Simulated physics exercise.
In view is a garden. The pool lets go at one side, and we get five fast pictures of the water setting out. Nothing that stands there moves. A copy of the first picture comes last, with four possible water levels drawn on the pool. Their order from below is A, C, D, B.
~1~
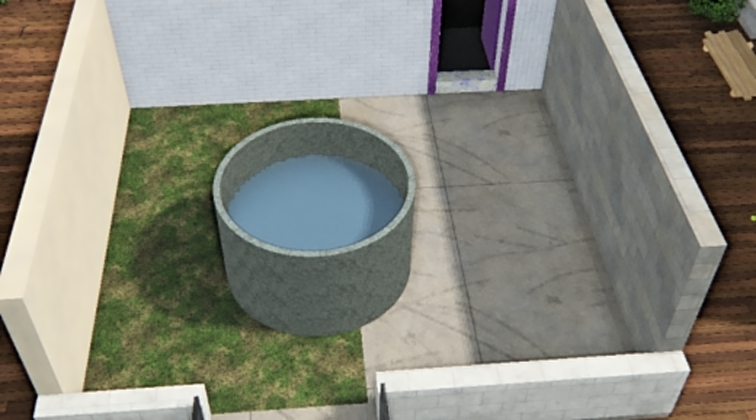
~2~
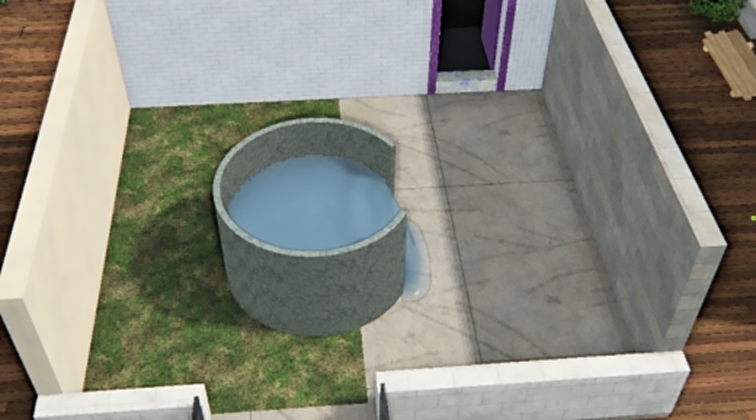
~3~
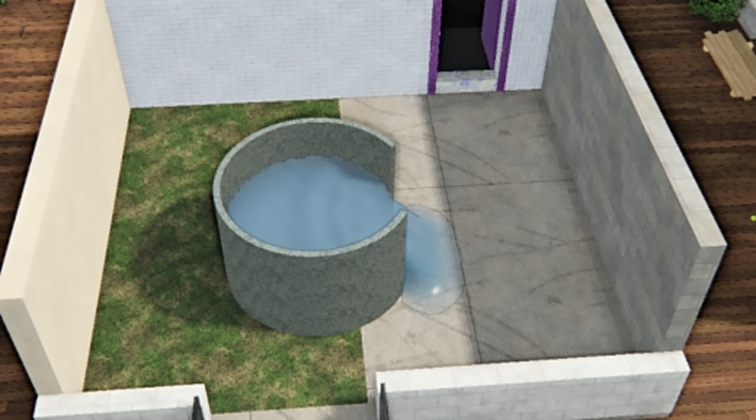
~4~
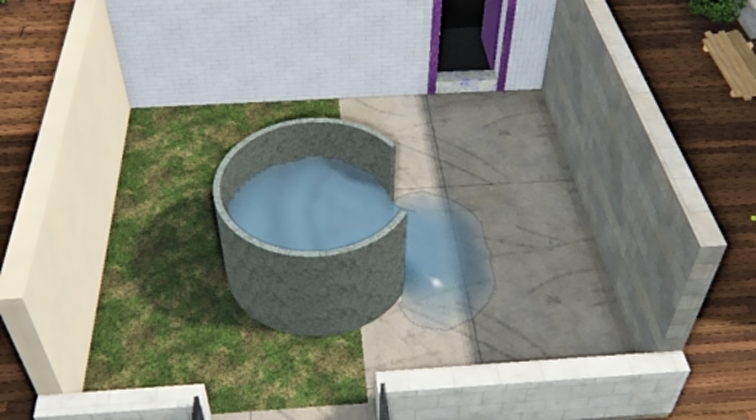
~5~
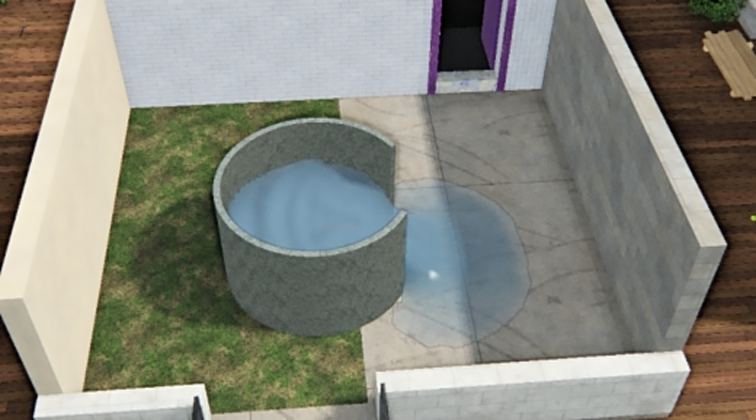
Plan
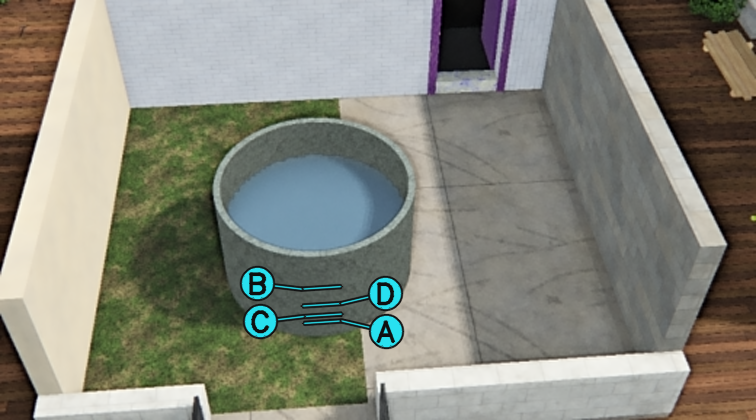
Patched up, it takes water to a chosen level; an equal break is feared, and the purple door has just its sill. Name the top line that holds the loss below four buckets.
The answer is level B.
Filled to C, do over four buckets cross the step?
No, not at all.
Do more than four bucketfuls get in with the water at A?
No.
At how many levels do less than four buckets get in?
All four.
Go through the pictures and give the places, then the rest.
The first frame shows water in the pool at rest, its middle at (316, 213); foot of the purple doorway at (466, 92); open gate at (290, 375).
In the second frame, 1 % of the ground under water, visible out to (403, 295).
In the third frame, 4 % of the ground under water, visible out to (436, 305).
In the fourth frame, 7 % of the ground under water, visible out to (469, 312).
In the fifth frame, 12 % of the ground under water, visible out to (522, 292).
In cyan, A at (323, 322); B at (321, 287); C at (322, 315); D at (322, 304); from the bottom up A, C, D, B.
Choosing A, nothing gets over.
Choosing B, a bucket or two gets in.
Choosing C, nothing gets over.
Choosing D, nothing gets over.
